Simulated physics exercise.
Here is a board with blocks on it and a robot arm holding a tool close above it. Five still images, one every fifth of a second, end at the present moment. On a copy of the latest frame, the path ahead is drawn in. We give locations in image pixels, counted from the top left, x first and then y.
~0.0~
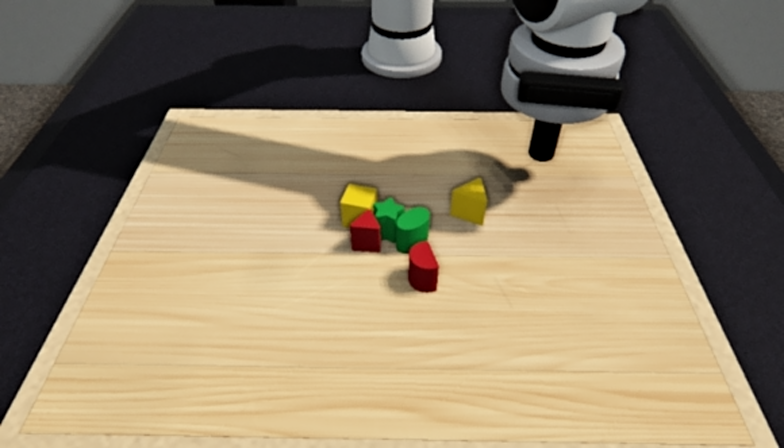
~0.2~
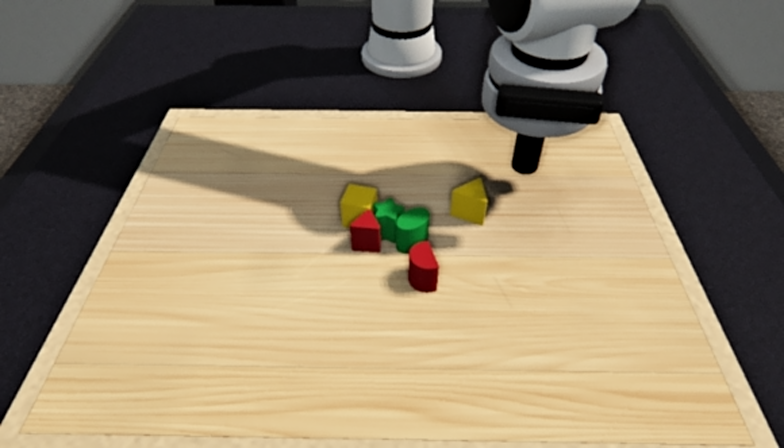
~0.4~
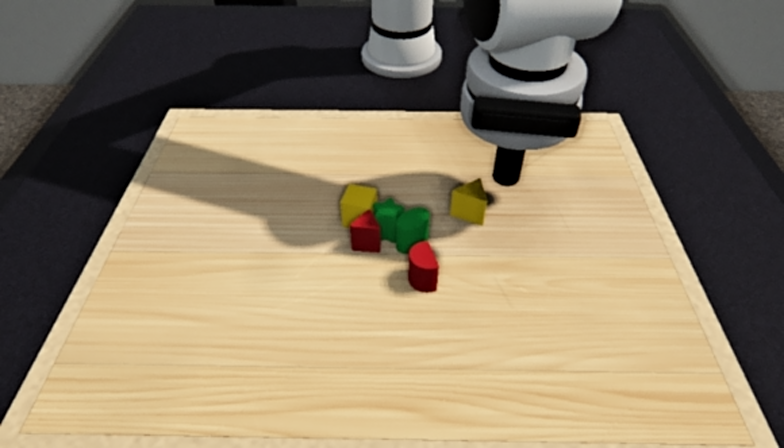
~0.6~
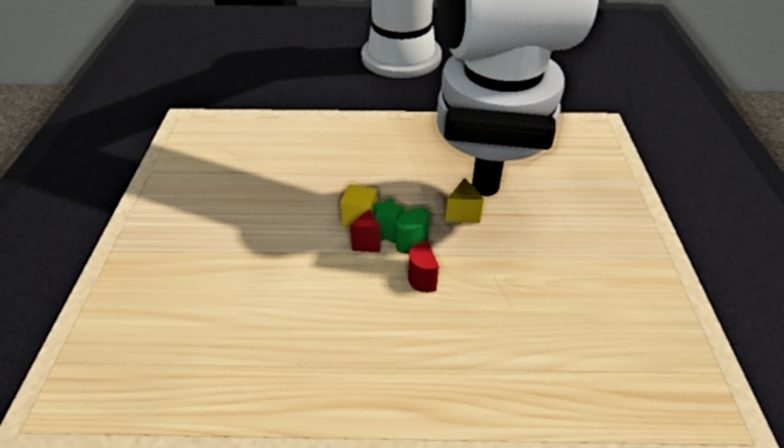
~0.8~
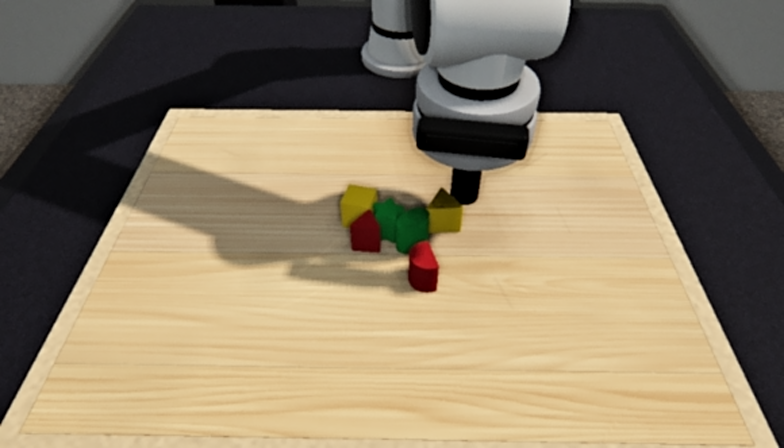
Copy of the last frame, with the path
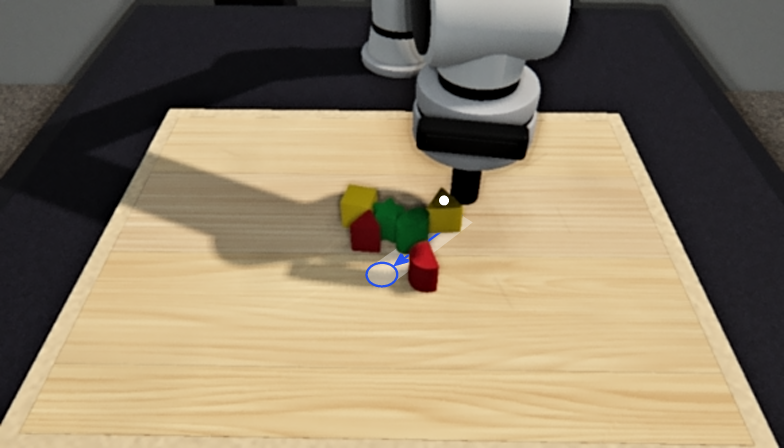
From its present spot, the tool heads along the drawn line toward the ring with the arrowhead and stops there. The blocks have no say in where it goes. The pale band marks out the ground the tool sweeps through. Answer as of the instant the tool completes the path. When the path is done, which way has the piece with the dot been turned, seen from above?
Watching from overhead, you'd notice the piece with the dot rotating clockwise.
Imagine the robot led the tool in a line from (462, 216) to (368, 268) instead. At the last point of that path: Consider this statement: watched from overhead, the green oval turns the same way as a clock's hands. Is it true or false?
False
The line goes in a line from (462, 216) to (382, 274); the dot is on the yellow triangular block.
The first path, step by step. One third of the way, tool at (438, 216); red triangular block at (357, 220), turned 20° anticlockwise; green star block at (378, 210), turned 40° clockwise; green oval at (395, 231), turned 45° anticlockwise; yellow triangular block at (412, 214), turned 35° clockwise.
Two thirds of the way, tool at (411, 236); red triangular block at (330, 221); green star block at (357, 216), turned 95° clockwise; green oval at (377, 246), turned 100° anticlockwise; yellow triangular block at (384, 226), turned 45° clockwise.
At the end, tool at (382, 256); red triangular block at (323, 220), turned 20° anticlockwise; green star block at (349, 216), turned 125° clockwise; green oval at (348, 257), turned 110° anticlockwise; yellow triangular block at (362, 235), turned 65° clockwise.
